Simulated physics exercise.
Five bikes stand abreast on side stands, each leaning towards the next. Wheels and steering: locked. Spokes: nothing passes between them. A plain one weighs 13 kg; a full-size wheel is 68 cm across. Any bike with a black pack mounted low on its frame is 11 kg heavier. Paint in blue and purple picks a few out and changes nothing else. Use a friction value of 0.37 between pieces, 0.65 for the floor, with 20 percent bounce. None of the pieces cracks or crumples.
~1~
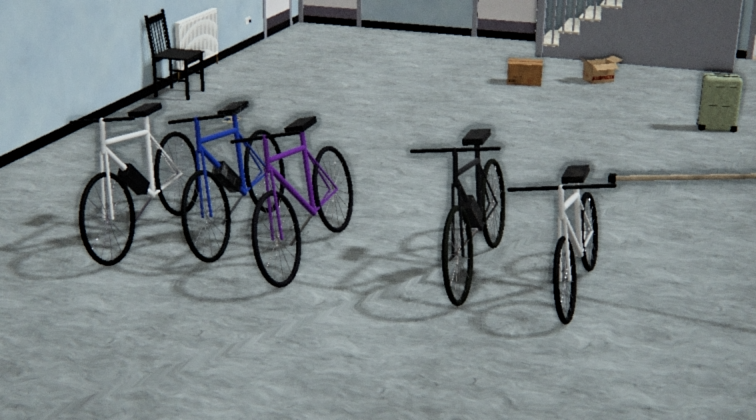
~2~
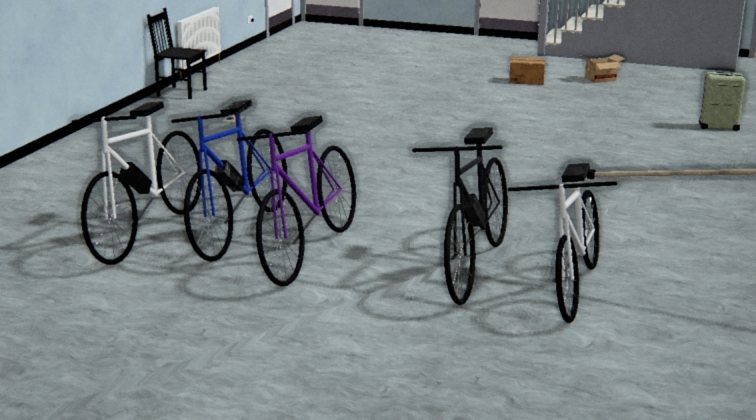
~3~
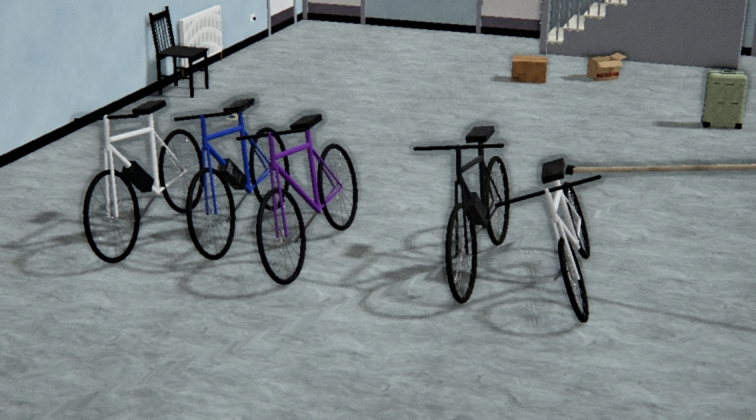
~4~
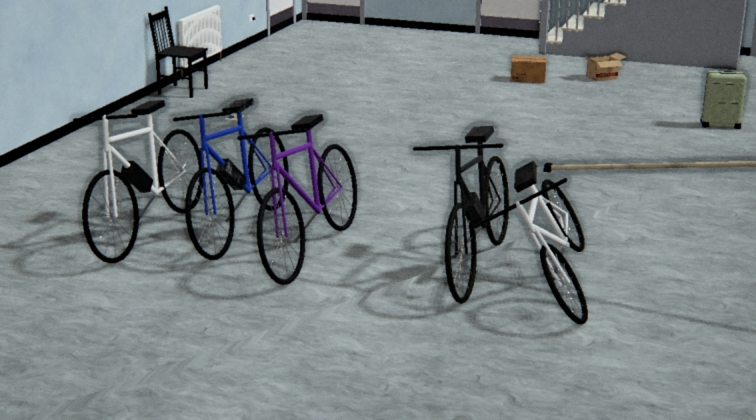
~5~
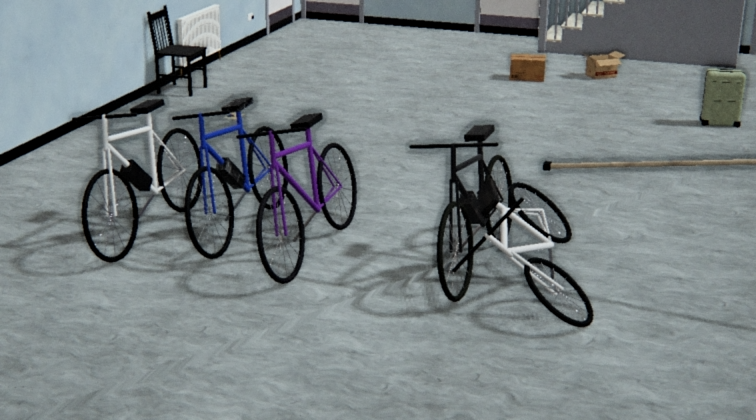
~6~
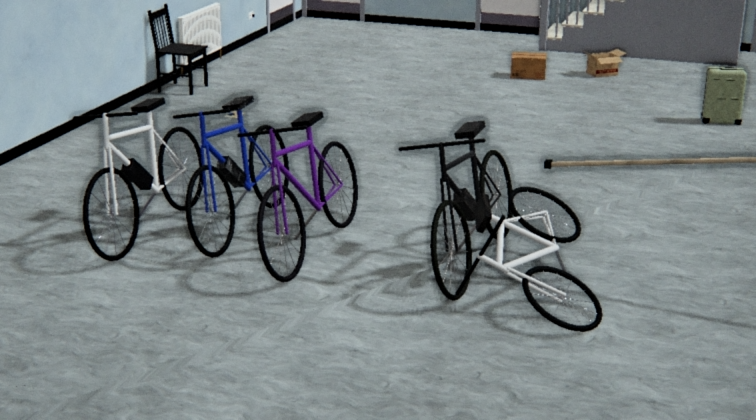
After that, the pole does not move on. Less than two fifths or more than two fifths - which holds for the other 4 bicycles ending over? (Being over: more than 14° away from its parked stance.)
It comes to under two fifths of the lot.
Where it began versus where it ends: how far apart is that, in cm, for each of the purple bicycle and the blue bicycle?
Displacement in cm - purple: 0; blue: 0.
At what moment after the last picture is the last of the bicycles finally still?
Settling time: Near 2.5 s.
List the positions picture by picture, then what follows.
In the first frame (each place is the centre of the face we see best), pole end (612, 180) 13 cm from the first bicycle; purple bicycle (334, 183); blue bicycle (259, 165); the others all in place.
The second frame shows pole end (591, 176) pushing; purple bicycle (339, 183).
The third frame shows pole end (570, 172) pushing; blue bicycle (265, 163); the others all in place.
The fourth frame shows pole end (548, 169) pushing; purple bicycle (340, 182); the others all in place.
The fifth frame shows pole end (547, 168) stopped; purple bicycle (339, 180); the others all in place.
The sixth frame shows pole end (548, 166) stopped; purple bicycle (340, 179); blue bicycle (264, 160); steepest lean 5°, the bicycle at (431, 241); one has shifted.
Then, 0.81 s later than the last frame, 1 of the 4 other bicycles over.
When it is over, 1 of the 4 other bicycles over; purple bicycle unmoved; blue bicycle unmoved. That is 25 per cent. Three left standing. In pixels of the last frame, middles, purple bicycle near (304, 182), blue bicycle near (234, 163).
